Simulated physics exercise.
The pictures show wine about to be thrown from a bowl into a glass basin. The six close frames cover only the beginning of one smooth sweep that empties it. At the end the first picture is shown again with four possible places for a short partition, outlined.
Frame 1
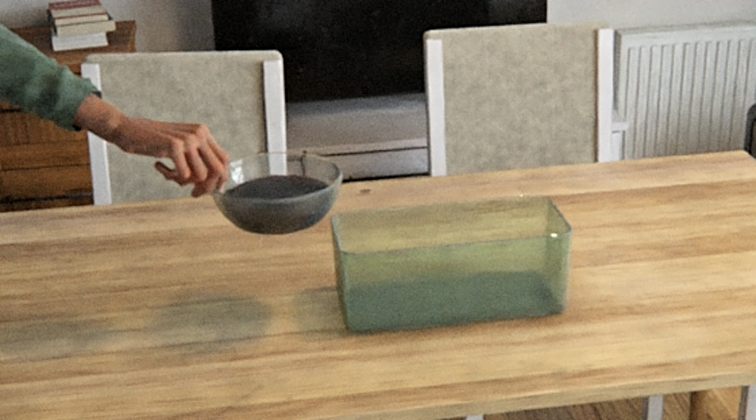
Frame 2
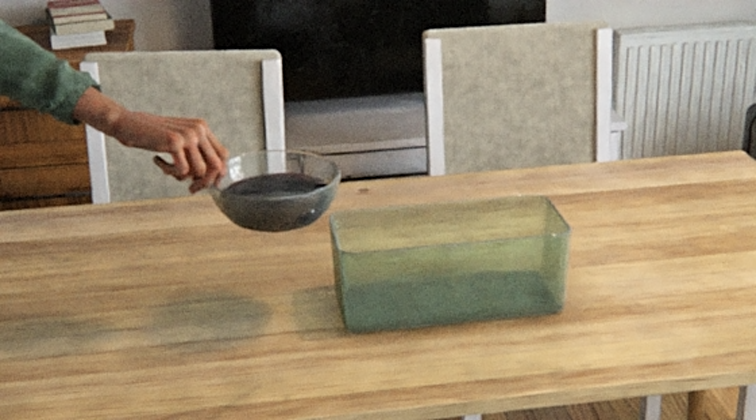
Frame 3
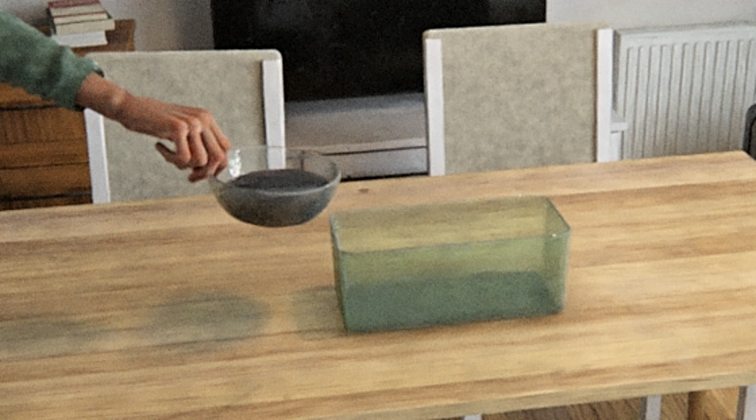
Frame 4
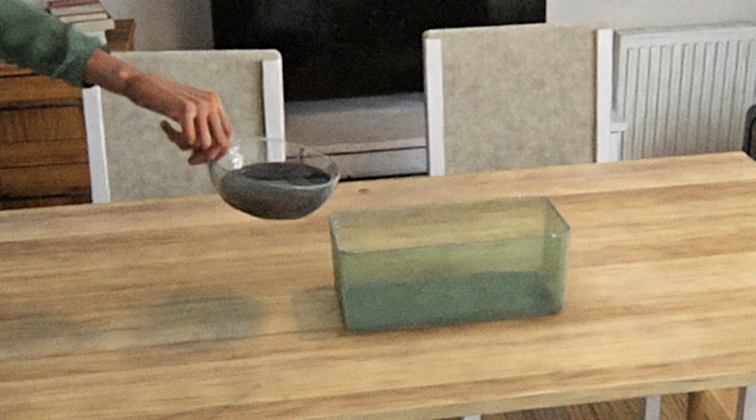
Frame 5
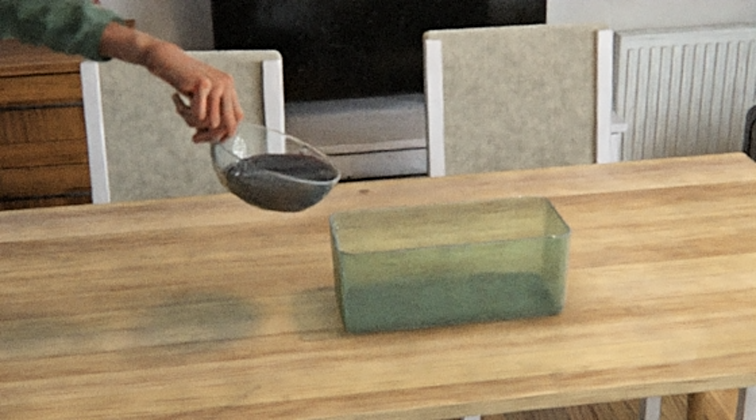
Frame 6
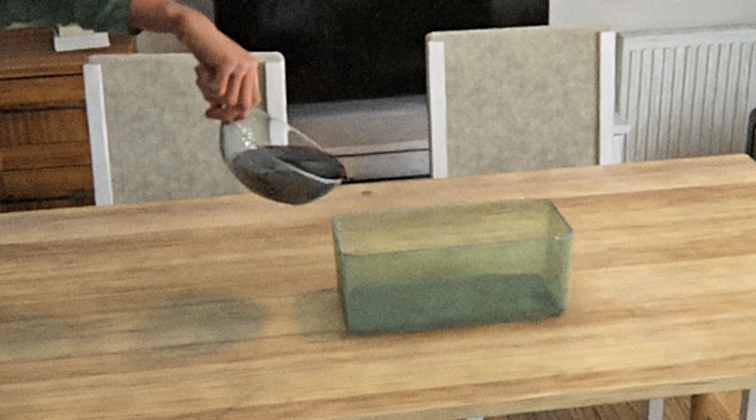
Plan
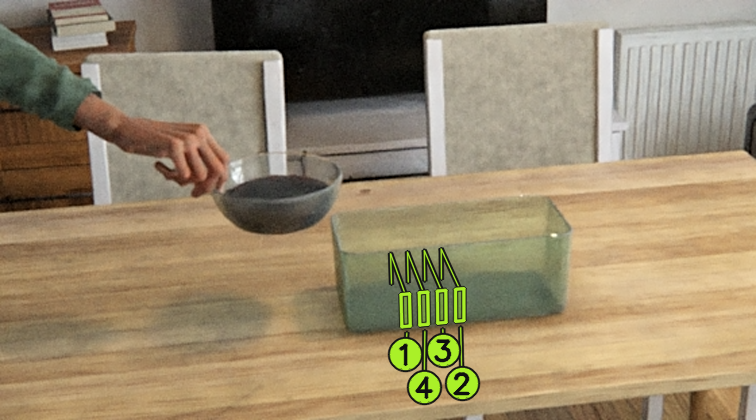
In this clip, a hand holds a glass bowl of dark liquid above a wooden table, to the left of a rectangular glass basin, then gradually tilts it rightward until the liquid just passes over the lip.
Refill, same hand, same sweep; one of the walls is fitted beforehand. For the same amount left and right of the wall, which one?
Best: 4.
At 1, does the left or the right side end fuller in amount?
The right one.
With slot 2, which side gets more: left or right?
The left side.
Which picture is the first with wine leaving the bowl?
Picture 6.
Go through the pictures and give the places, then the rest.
The first frame shows upright, lip at (339, 170); basin from (345, 331) to (566, 308); nothing has left yet.
The second frame shows upright, lip at (338, 169); nothing has left yet.
The third frame shows tipped about 6°, lip at (338, 169); nothing has left yet.
The fourth frame shows tipped about 13°, lip at (338, 169); nothing has left yet.
The fifth frame shows tipped about 23°, lip at (338, 170); nothing has left yet.
The sixth frame shows tipped about 34°, lip at (340, 172); wine is over the lip, down to (340, 172).
On the marked copy, 1 at (406, 332); 2 at (460, 327); 3 at (442, 329); 4 at (424, 330).
With 1, about 11 % ends left of the wall and 88 % right of it.
With 2, about 94 % ends left of the wall and 5 % right of it.
With 3, about 90 % ends left of the wall and 9 % right of it.
With 4, about 43 % ends left of the wall and 56 % right of it.
